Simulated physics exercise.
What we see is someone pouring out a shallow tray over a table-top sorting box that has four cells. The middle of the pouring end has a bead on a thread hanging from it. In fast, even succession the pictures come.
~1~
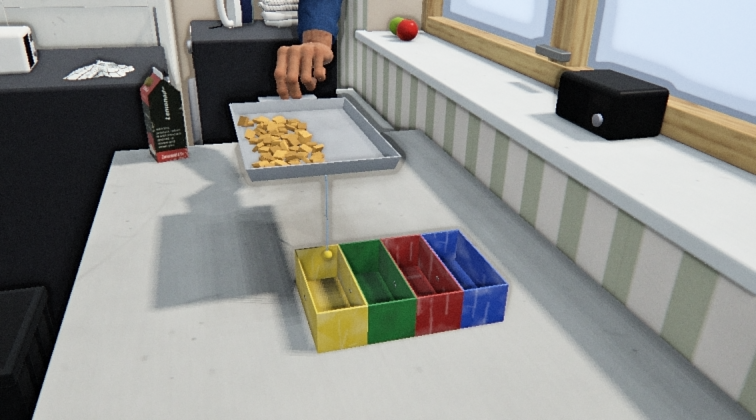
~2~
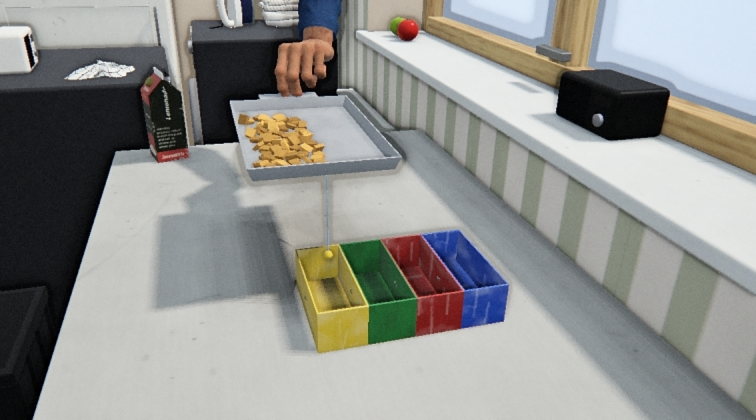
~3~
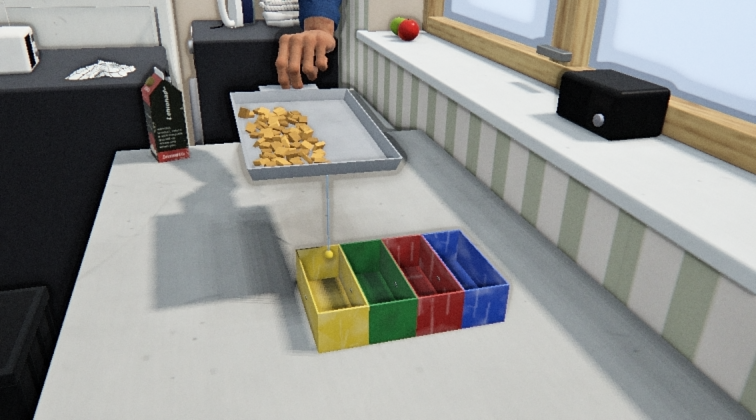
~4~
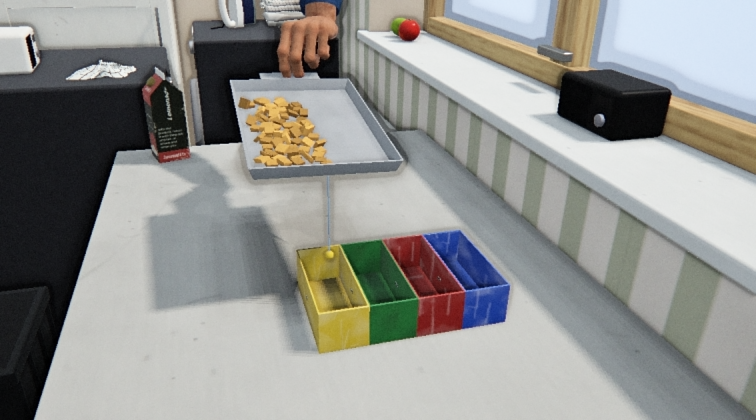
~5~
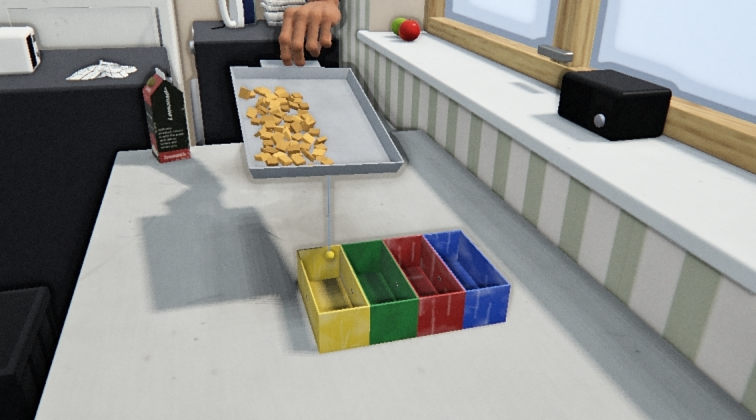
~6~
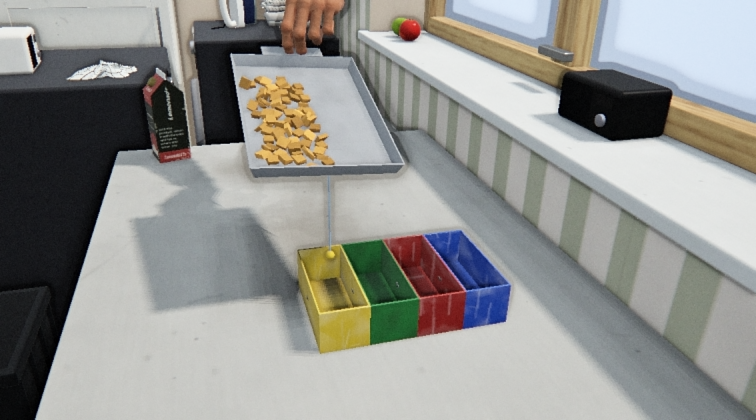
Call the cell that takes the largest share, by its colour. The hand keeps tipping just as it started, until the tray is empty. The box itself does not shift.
Most goes to the green cell.
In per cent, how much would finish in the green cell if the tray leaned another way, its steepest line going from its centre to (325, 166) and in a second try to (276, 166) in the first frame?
For the first it's near 30 %, for the second near 0 %.
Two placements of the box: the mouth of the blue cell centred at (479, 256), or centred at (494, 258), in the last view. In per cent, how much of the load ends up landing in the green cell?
The first try gives 40 per cent, the second 30 per cent.
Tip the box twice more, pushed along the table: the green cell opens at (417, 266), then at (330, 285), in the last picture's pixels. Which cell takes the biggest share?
So the first one goes to the yellow one and the second to red.
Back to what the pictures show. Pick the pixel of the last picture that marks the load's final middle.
I'd say the middle ends up at about (376, 315).
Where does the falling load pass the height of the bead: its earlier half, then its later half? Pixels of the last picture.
Points: About (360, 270), then about (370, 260).
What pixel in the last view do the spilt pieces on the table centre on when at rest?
The middle lies near (262, 342).
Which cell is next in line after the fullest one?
It's the cell in yellow.
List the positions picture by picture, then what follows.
Corners of the pouring end (251, 167) and (395, 155), level; middle of the load (286, 143), cereal squares; bead on its thread (328, 255); yellow cell (343, 325); green cell (392, 317); red cell (439, 310); blue cell (484, 303), in the first picture.
Corners of the pouring end (252, 167) and (396, 155), level; middle of the load (287, 142), in the second picture.
Corners of the pouring end (252, 166) and (396, 156), tipped barely, lowest at the right corner; middle of the load (287, 139), in the third picture.
Corners of the pouring end (253, 166) and (397, 158), tipped a little, lowest at the right corner; middle of the load (288, 133), in the fourth picture.
Corners of the pouring end (254, 166) and (398, 160), tipped a little, lowest at the right corner; middle of the load (289, 128), in the fifth picture.
Corners of the pouring end (255, 165) and (399, 161), tipped clearly, lowest at the right corner; middle of the load (289, 122); yellow cell (345, 326); green cell (394, 318); red cell (442, 310); blue cell (487, 303), in the sixth picture.
Just after the last frame, tray tipped steeply; almost all on the tray; just a few falling or outside the box.
A moment on, tray tipped past a quarter turn; roughly half on the tray; about a tenth in the green cell; about a tenth in the yellow cell; about a tenth in the red cell; about a tenth falling or outside the box.
Further on, tray tipped past a quarter turn; roughly half in the green cell; roughly a quarter in the yellow cell; about a tenth in the red cell; about a tenth falling or outside the box.
When it is over, tray tipped past a quarter turn; roughly half in the green cell; roughly a quarter in the yellow cell; about a tenth in the red cell; not one in the blue cell; about a tenth outside the box.
